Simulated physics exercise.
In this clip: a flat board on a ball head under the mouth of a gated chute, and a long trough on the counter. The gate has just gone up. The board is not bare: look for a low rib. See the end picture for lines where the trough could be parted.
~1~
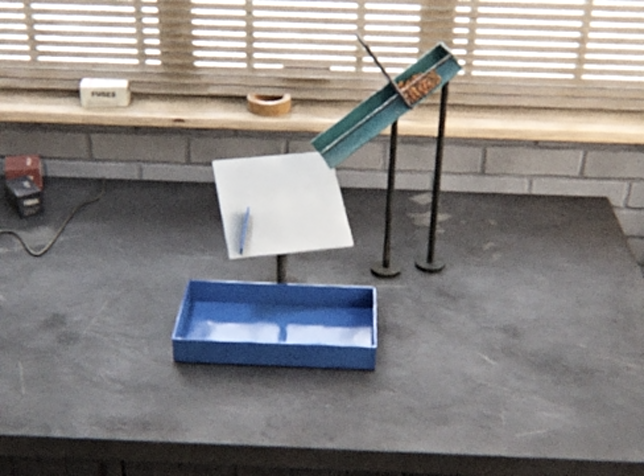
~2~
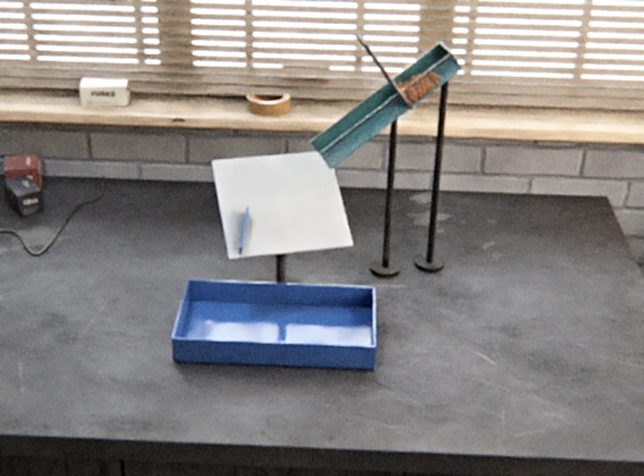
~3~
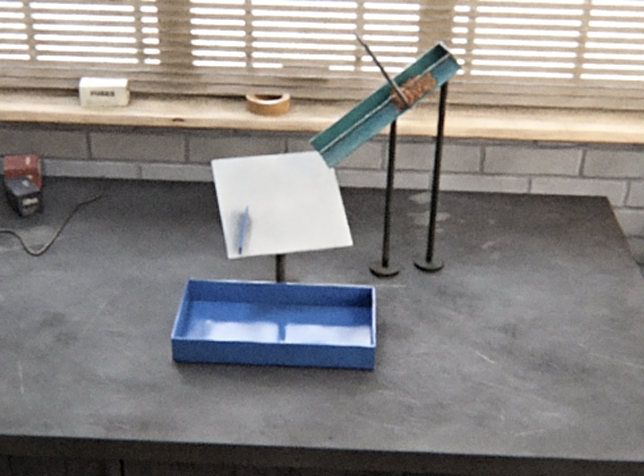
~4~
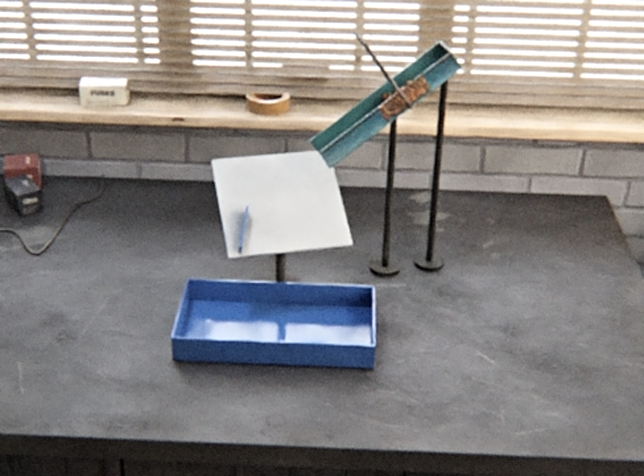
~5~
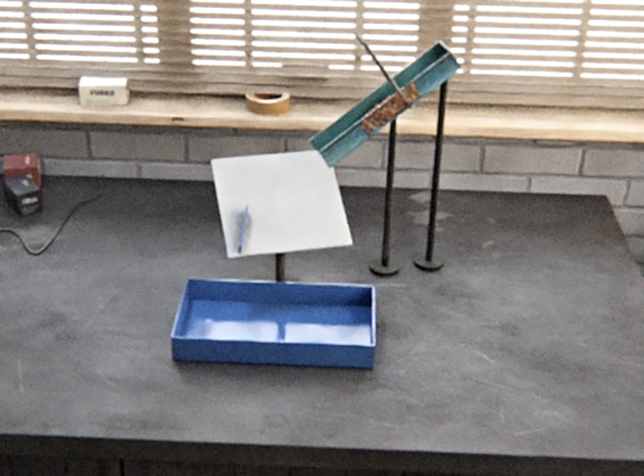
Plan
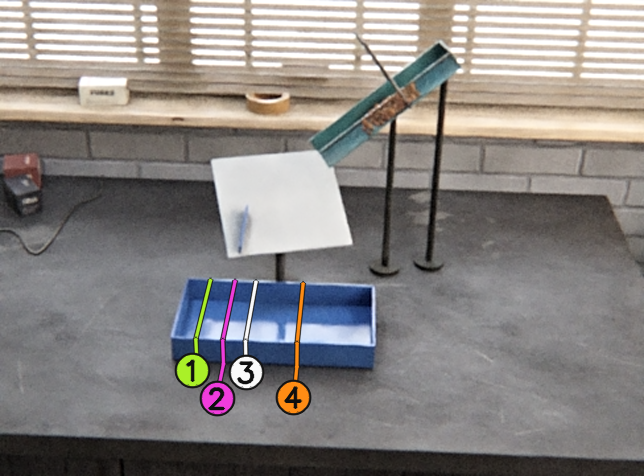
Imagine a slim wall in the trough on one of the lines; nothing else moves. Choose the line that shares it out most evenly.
Line 3.
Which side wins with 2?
Right.
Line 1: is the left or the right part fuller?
Right.
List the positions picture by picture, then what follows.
In the first picture, load behind the gate (417, 88), cereal balls; lip of the chute (326, 163), sloping fairly steeply.
In the second picture, middle of the board (281, 202), tilted fairly steeply; middle of its low edge (292, 251); of its high edge (271, 156).
In the third picture, front corners of the trough (172, 338) and (374, 346), empty; front of the load (399, 108).
In the fourth picture, middle of the load (404, 97); its front (384, 115), roughly a quarter of the way to the lip; rib from (248, 205) to (241, 247).
In the fifth picture, middle of the load (392, 106); its front (365, 129), roughly half of the way to the lip.
On the marked copy, line 1 crosses the front rim at (195, 338); line 2 crosses the front rim at (222, 339); line 3 crosses the front rim at (245, 340); line 4 crosses the front rim at (297, 342).
With 1, of what is caught, just a few on the left of the divider, almost all on the right.
With 2, of what is caught, just a few on the left of the divider, almost all on the right.
With 3, of what is caught, roughly half on the left of the divider, roughly half on the right.
With 4, of what is caught, almost all on the left of the divider, about a tenth on the right.
